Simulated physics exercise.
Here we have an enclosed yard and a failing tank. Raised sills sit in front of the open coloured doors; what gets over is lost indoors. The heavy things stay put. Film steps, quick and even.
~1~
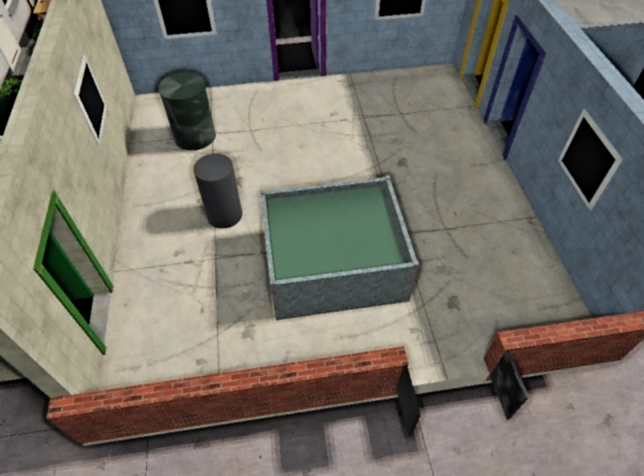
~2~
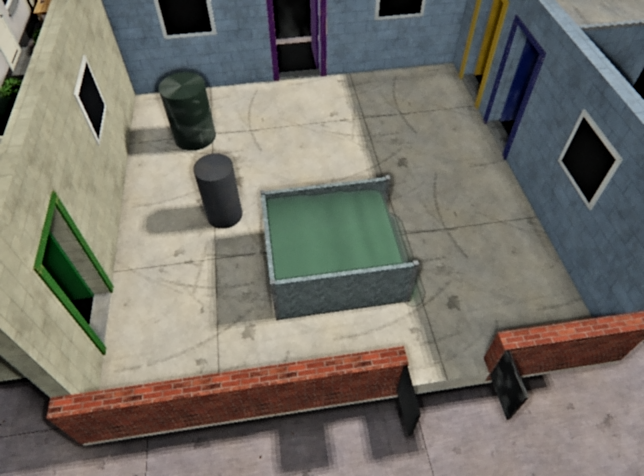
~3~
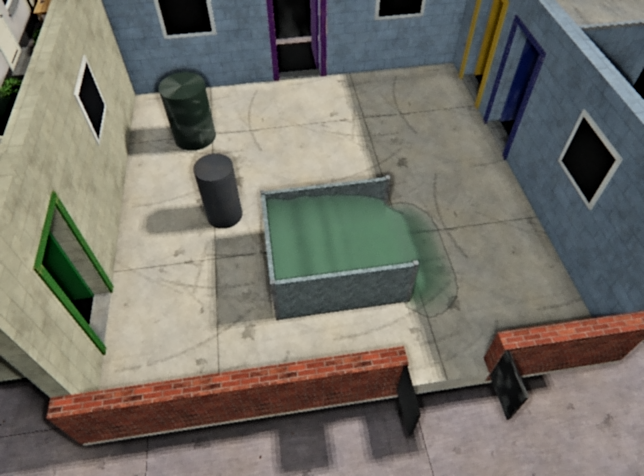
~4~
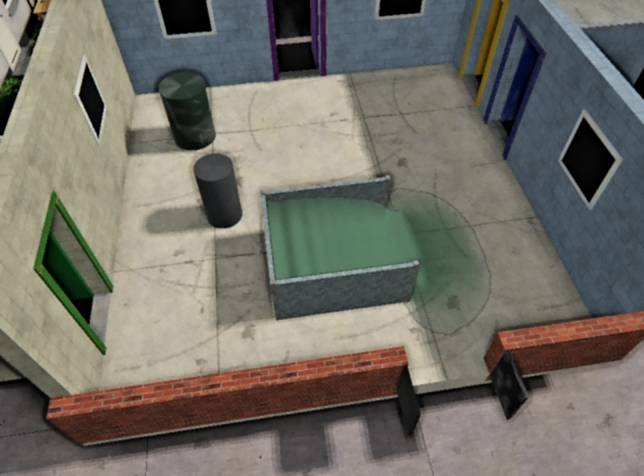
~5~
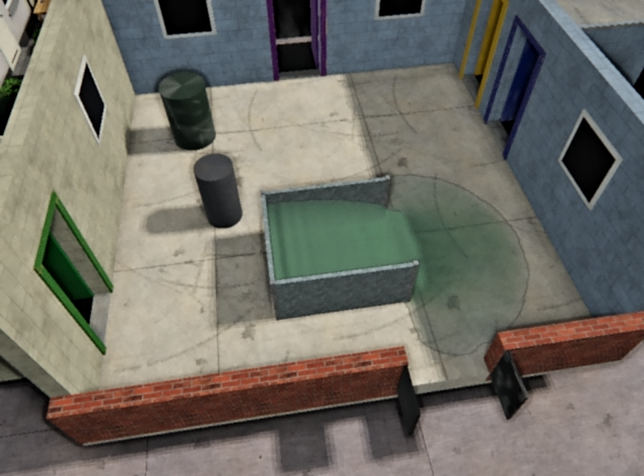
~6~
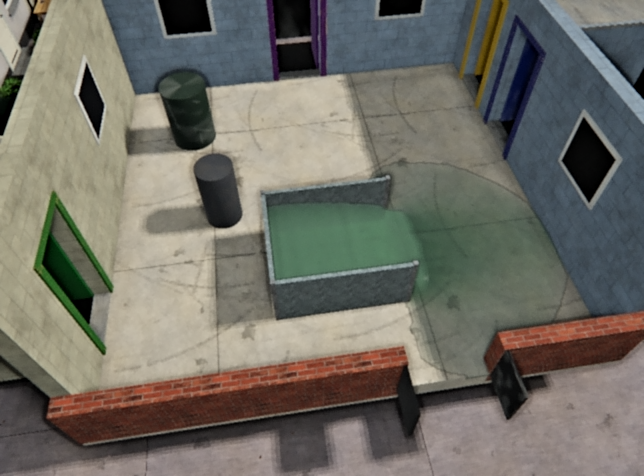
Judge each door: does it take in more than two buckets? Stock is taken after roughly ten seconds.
My call: The green door takes in more, the purple door takes in more, the blue door takes in more, the yellow door keeps it to two or fewer.
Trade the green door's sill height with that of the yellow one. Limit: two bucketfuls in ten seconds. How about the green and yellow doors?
The green one falls short, the yellow one exceeds it.
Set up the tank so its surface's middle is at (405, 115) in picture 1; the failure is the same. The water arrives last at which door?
I say the door marked green.
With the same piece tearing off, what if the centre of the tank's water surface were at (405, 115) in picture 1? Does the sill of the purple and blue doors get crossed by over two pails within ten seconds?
My reading: The purple door falls short; the blue door overshoots it.
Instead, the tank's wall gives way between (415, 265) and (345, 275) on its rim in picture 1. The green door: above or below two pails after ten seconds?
Result - green door: Beyond the limit.
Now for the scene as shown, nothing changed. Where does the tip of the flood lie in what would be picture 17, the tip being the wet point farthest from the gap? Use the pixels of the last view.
I'd put it around (455, 71).
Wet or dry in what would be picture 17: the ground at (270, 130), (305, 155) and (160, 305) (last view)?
In turn, the points end up high and dry, high and dry and high and dry.
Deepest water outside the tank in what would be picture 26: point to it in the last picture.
Close to (429, 68), I'd say.
A moment on, water covers 25 % of the floor; the green door not reached, the purple door not reached, the blue door wet at the sill, nothing in, the yellow door not reached.
Next, water covers 25 % of the floor; the green door not reached, the purple door not reached, the blue door under two buckets in, the yellow door wet at the sill, nothing in.
Then, water covers 45 % of the floor; the green door not reached, the purple door not reached, the blue door over two buckets in, the yellow door wet at the sill, nothing in.
Later, water covers 75 % of the floor; the green door under two buckets in, the purple door under two buckets in, the blue door over two buckets in, the yellow door under two buckets in.
In the end, water covers 95 % of the floor; the green door over two buckets in, the purple door over two buckets in, the blue door over two buckets in, the yellow door under two buckets in.
